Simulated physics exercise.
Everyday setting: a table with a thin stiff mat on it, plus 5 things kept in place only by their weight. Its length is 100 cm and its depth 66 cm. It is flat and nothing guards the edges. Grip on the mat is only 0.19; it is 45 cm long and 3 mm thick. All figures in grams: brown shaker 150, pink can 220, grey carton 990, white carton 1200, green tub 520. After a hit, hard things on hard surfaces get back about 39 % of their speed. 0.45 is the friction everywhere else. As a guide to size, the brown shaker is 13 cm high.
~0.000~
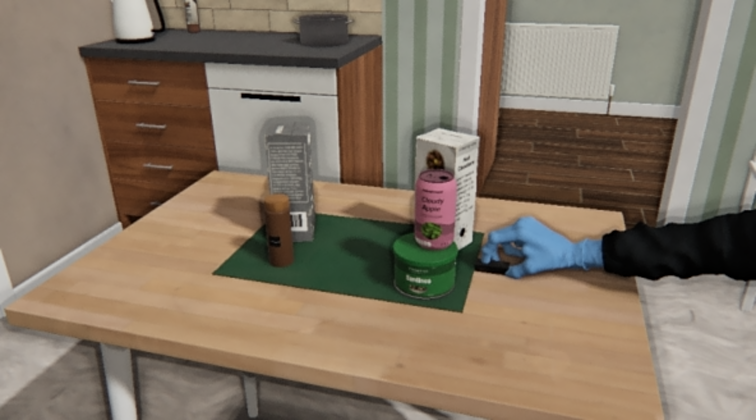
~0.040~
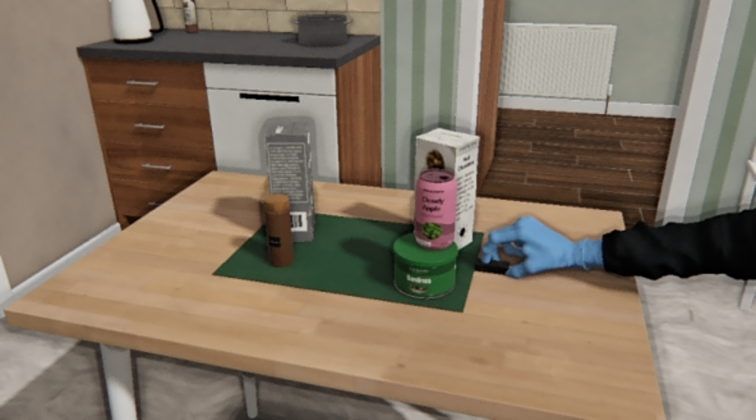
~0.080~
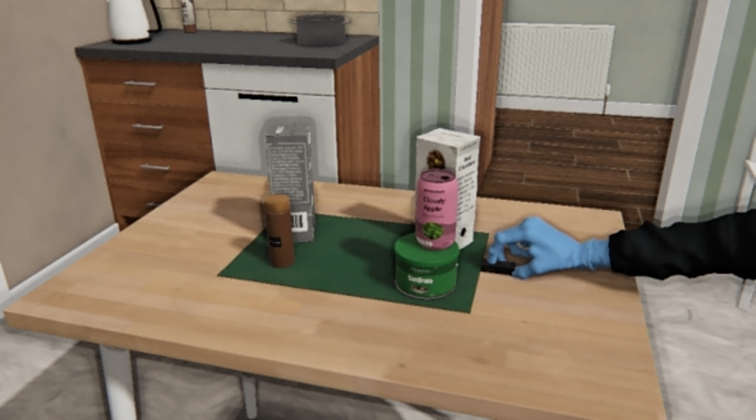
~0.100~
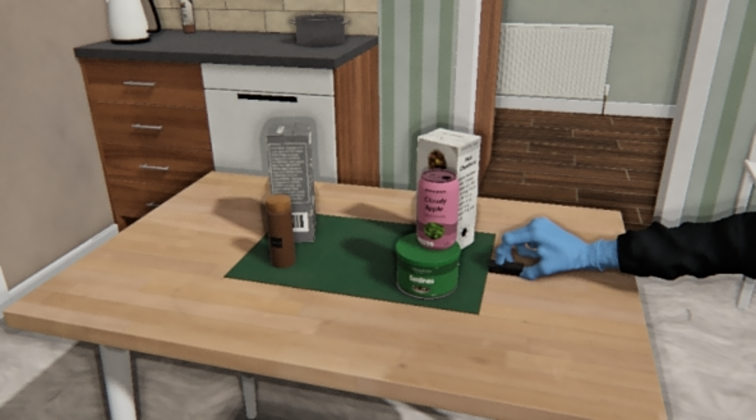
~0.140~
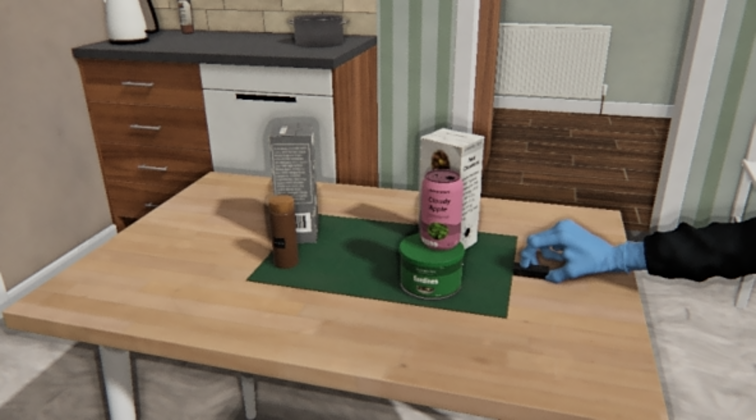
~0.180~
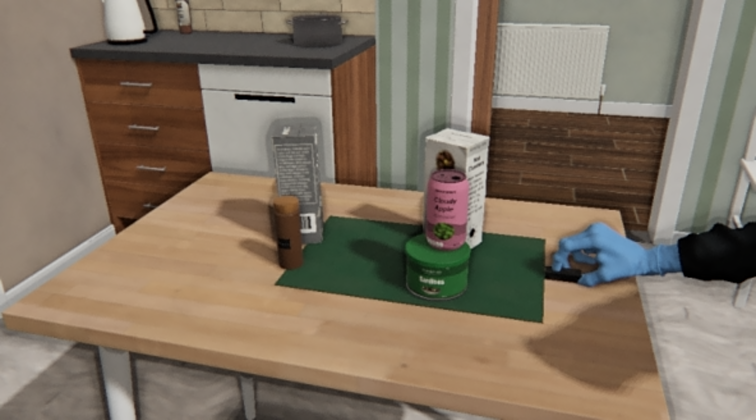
A blue-gloved hand pulled a green mat to the right across a wooden table, slowly, then faster, while the shaker, cartons, pink can and green tub on it shifted only slightly the same way.
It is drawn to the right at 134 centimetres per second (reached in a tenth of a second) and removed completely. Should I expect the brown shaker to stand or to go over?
Expect it to stand.
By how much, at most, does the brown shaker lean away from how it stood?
No more than 10°, at the worst moment.
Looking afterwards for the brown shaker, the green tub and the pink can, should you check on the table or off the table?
When everything stops, the brown shaker is still in bounds, the green tub is out of bounds, and the pink can is out of bounds.
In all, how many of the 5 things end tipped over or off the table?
3.
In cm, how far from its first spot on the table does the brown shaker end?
It ends about 3 centimetres from where it started.
Around 0.48 s, mat out by 52 cm; brown shaker shifted 3 cm near (296, 235); green tub shifted 18 cm; white carton shifted 18 cm.
Around 0.88 s, mat out by 95 cm; pink can, white carton and green tub now off the table; brown shaker shifted 3 cm near (297, 235); grey carton shifted 3 cm.
Around 1.18 s, mat out by 95 cm; brown shaker shifted 3 cm near (297, 236); grey carton shifted 3 cm.
Finally (1.4 s), off the table and tipped over, pink can, white carton and green tub; the other 2 still in place (within 6 cm). Final places as that camera would see them, brown shaker near (297, 236).
